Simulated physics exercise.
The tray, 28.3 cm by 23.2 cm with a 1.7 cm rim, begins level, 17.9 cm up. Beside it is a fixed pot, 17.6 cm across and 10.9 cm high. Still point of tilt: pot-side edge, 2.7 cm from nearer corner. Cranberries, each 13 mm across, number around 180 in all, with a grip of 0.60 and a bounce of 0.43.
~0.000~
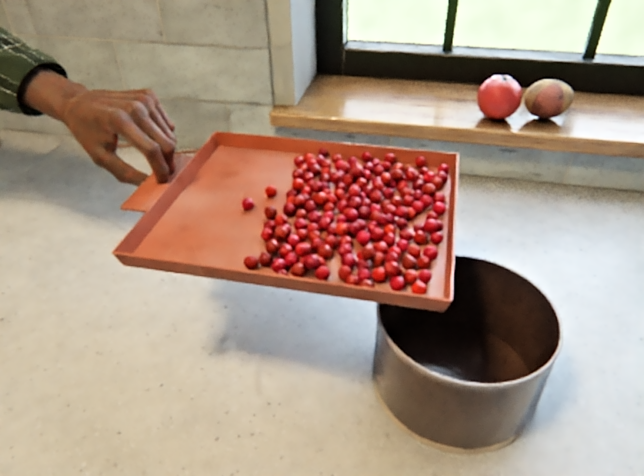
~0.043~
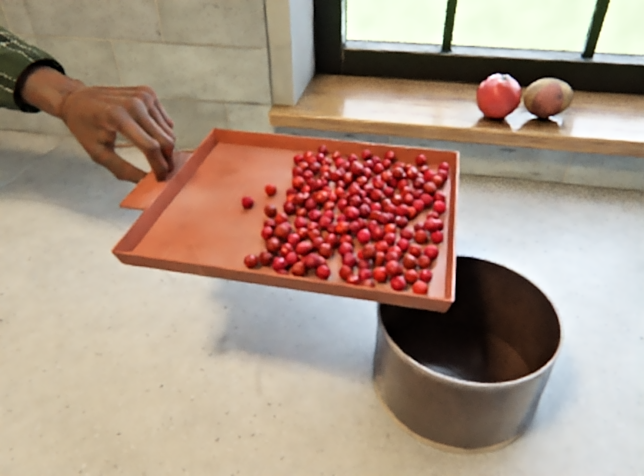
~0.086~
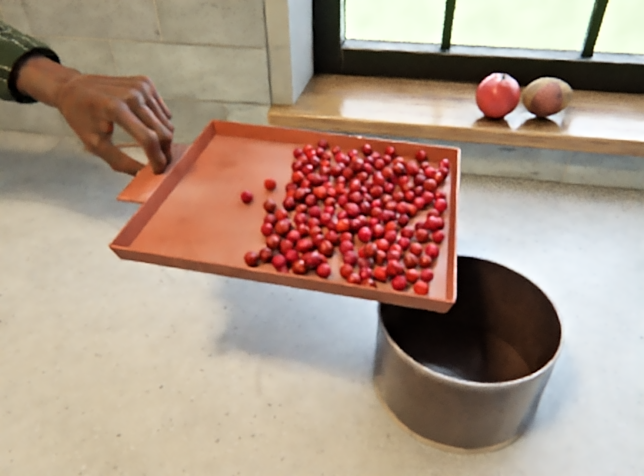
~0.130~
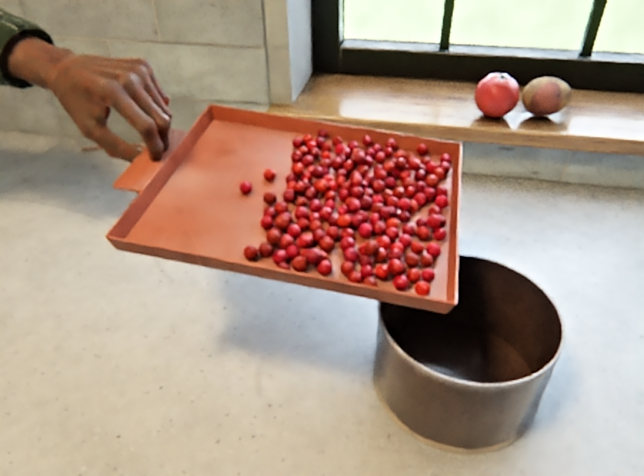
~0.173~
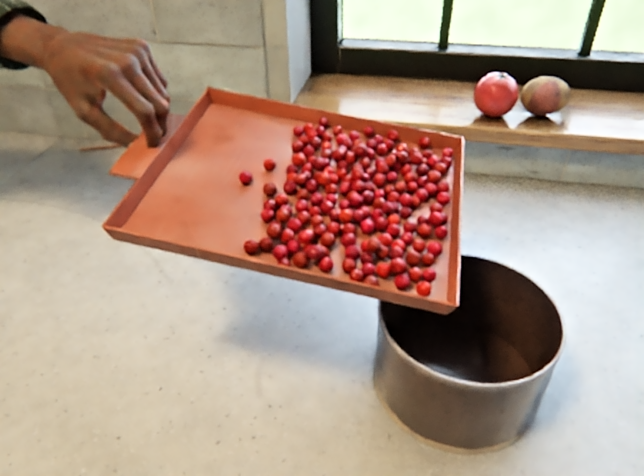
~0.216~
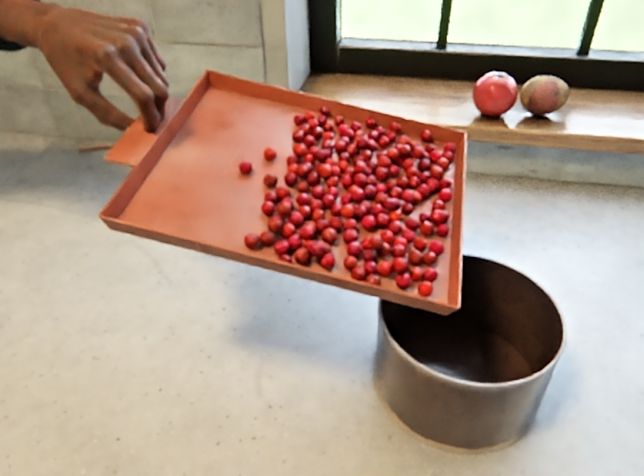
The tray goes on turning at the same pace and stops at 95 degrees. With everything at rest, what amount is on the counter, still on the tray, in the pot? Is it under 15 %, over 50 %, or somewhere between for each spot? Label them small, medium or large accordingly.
Counter - large, tray - small, pot - medium.
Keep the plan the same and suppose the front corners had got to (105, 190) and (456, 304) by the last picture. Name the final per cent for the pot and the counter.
Final per cent - pot 35, counter 65.
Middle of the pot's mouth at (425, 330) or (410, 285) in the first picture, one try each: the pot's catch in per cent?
That gives roughly 35 per cent and then 0 per cent.
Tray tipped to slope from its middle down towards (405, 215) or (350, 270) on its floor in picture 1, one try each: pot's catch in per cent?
The share comes to roughly 60 in a hundred, then roughly 10 in a hundred.
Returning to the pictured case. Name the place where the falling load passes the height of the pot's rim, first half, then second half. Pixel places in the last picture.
(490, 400) first, (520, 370) later, roughly.
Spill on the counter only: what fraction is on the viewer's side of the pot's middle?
Share: Roughly 100 %.
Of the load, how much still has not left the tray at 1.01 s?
Roughly 95 per cent.
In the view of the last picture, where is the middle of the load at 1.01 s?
Approximately (468, 185) in the final picture.
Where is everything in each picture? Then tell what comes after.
The first picture shows tray tilt 0 degrees, front corners at (119, 250) and (446, 296); middle of the pieces at (355, 204); pot at (467, 311).
The second picture shows tray tilt 1 degrees, front corners at (118, 249) and (447, 296); middle of the pieces at (355, 202).
The third picture shows tray tilt 3 degrees, front corners at (116, 243) and (449, 297); middle of the pieces at (356, 199).
The fourth picture shows tray tilt 6 degrees, front corners at (113, 234) and (451, 298), lowest corner right front; middle of the pieces at (357, 193).
The fifth picture shows tray tilt 9 degrees, front corners at (110, 224) and (452, 300), lowest corner right front; middle of the pieces at (358, 187).
The sixth picture shows tray tilt 13 degrees, front corners at (107, 214) and (454, 302), lowest corner right front; middle of the pieces at (360, 181); pot at (470, 311). The tray's pace is about 80 degrees a second.
After 0.69 s, tilt 52 degrees; the tray holds 100 %, the pot 0 %.
After 1.01 s, tilt 78 degrees; the tray holds 95 %, the pot 5 %.
After 1.43 s, tilt 95 degrees; the tray holds 5 %, the pot 30 %.
At rest (2.3 s), counter 60 %, tray 0 %, pot 40 %.
